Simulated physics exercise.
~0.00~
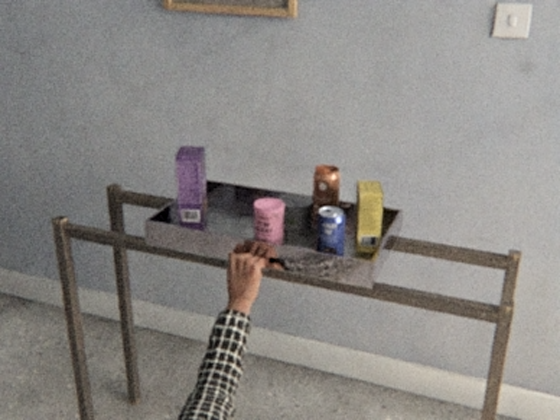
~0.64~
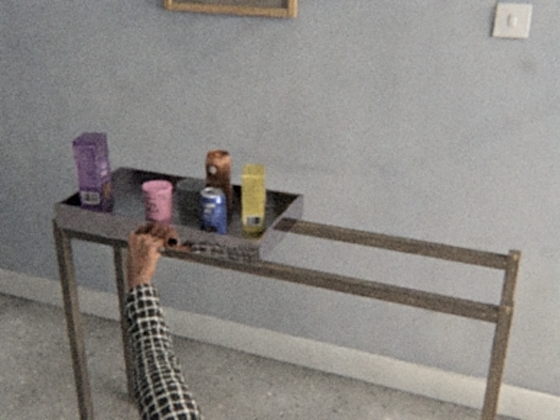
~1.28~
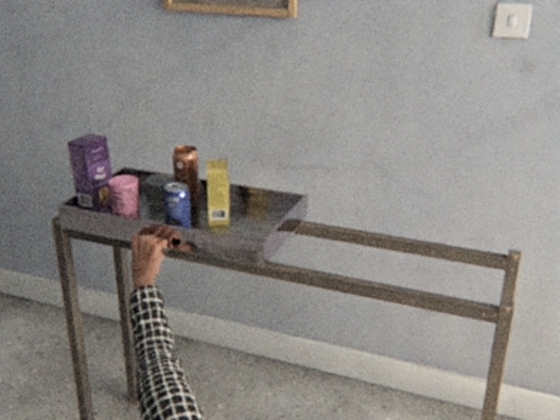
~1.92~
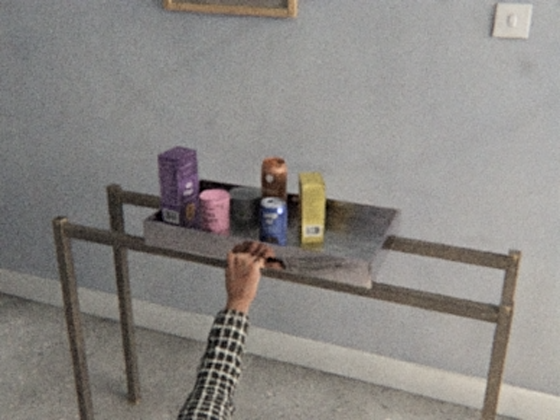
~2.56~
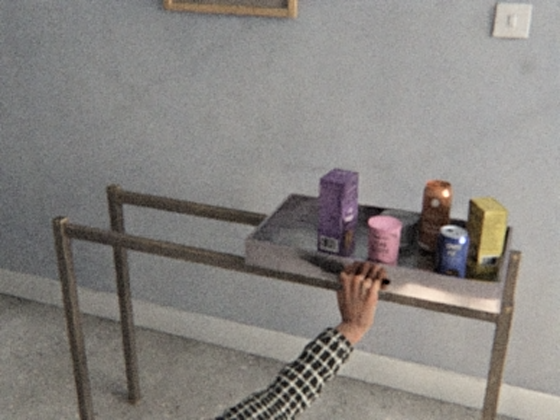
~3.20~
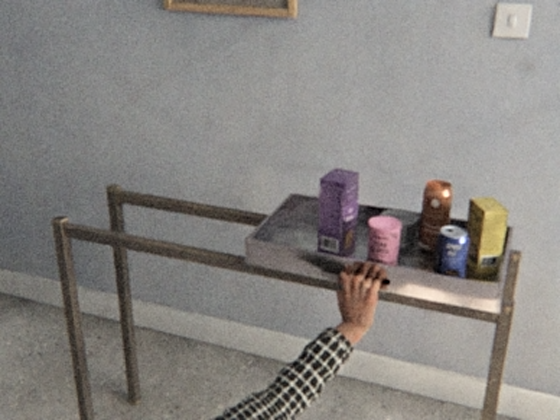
A hand in a black-and-white checked sleeve grips the front edge of a shallow grey tray resting on a brown rail frame, seen from the front and slightly above against a grey wall. On it stand a tall purple carton at left, a pink tin, an orange can, a blue can, a yellow carton and a dark grey tub. The hand moves the tray to the left end, where the items shift leftward across it. It then carries the tray across to the right end, and the load slides back rightward. Finally everything rests upright, the purple carton still leftmost.
